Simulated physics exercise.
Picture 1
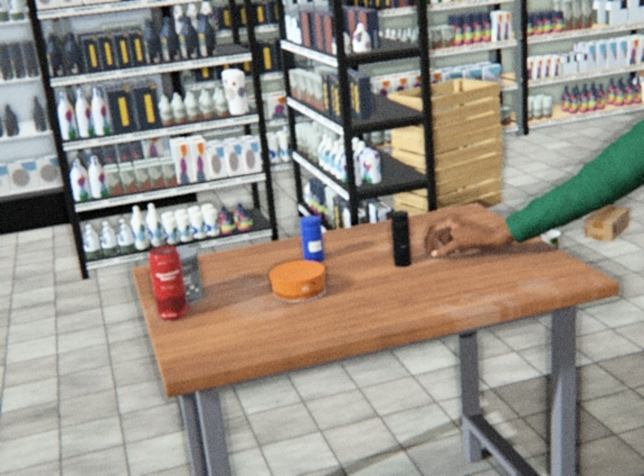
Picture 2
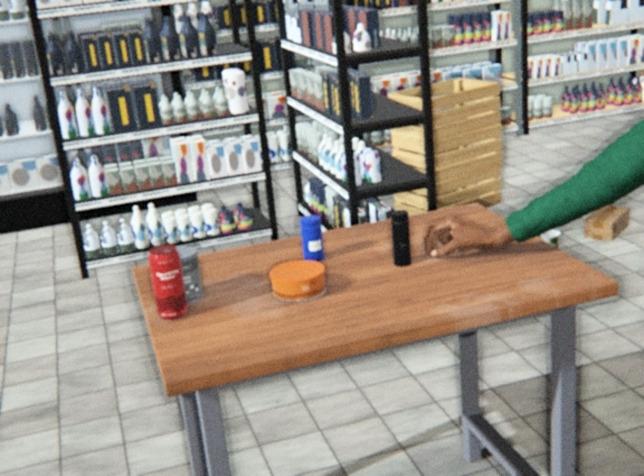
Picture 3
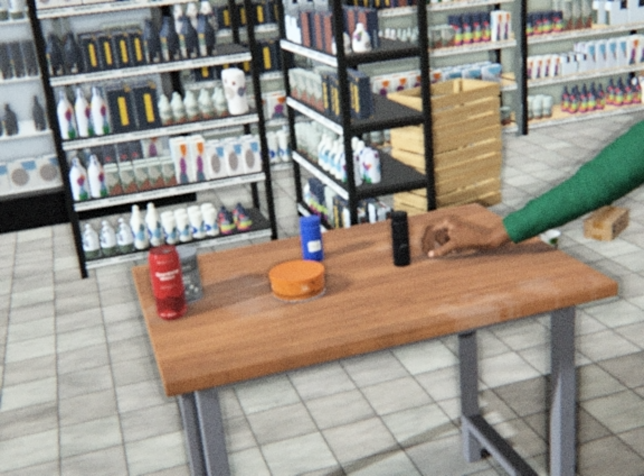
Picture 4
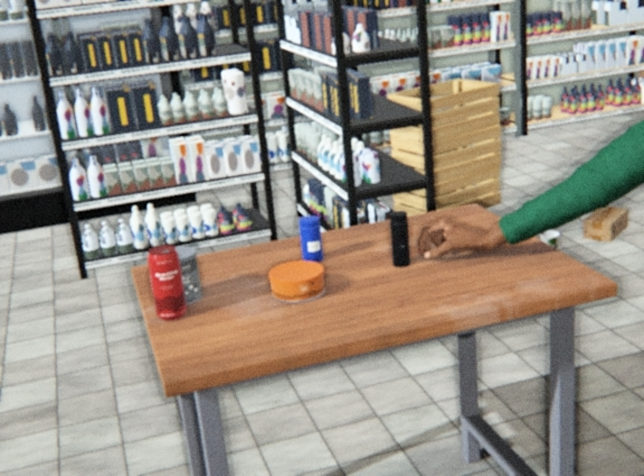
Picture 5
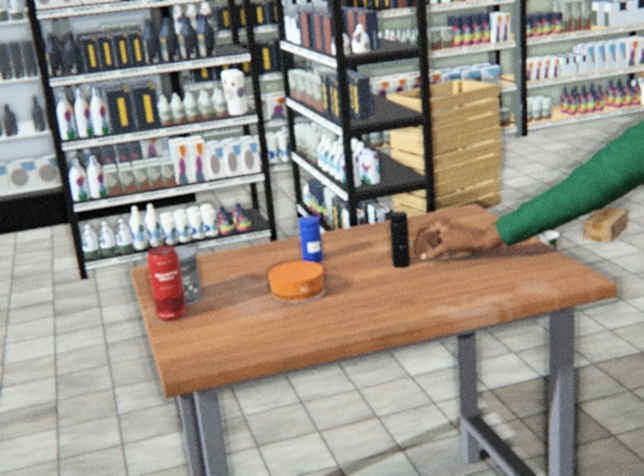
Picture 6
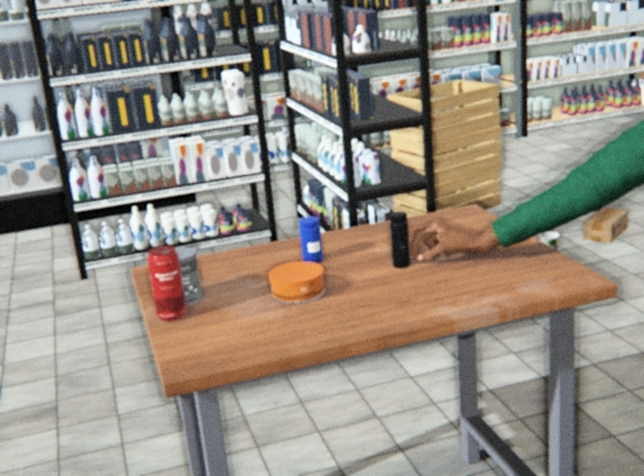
A hand in a green sleeve edged slightly left toward a black shaker on a wooden table in a shop, while the shaker, a red bottle, a blue container and a round orange item stayed still.
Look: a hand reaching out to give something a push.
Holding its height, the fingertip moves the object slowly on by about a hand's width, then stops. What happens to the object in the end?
Vertical.
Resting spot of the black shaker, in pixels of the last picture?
End point in the final view: About (351, 250).
Then, 0.40 s after the last picture, black shaker slid about its own width near (387, 242).
Then, 0.90 s after the last picture, black shaker slid well along near (365, 247).
Then, 1.50 s after the last picture, black shaker slid well along near (351, 250).
At rest, moved from the start, black shaker. Seen from the same camera at the end, black shaker near (351, 250).
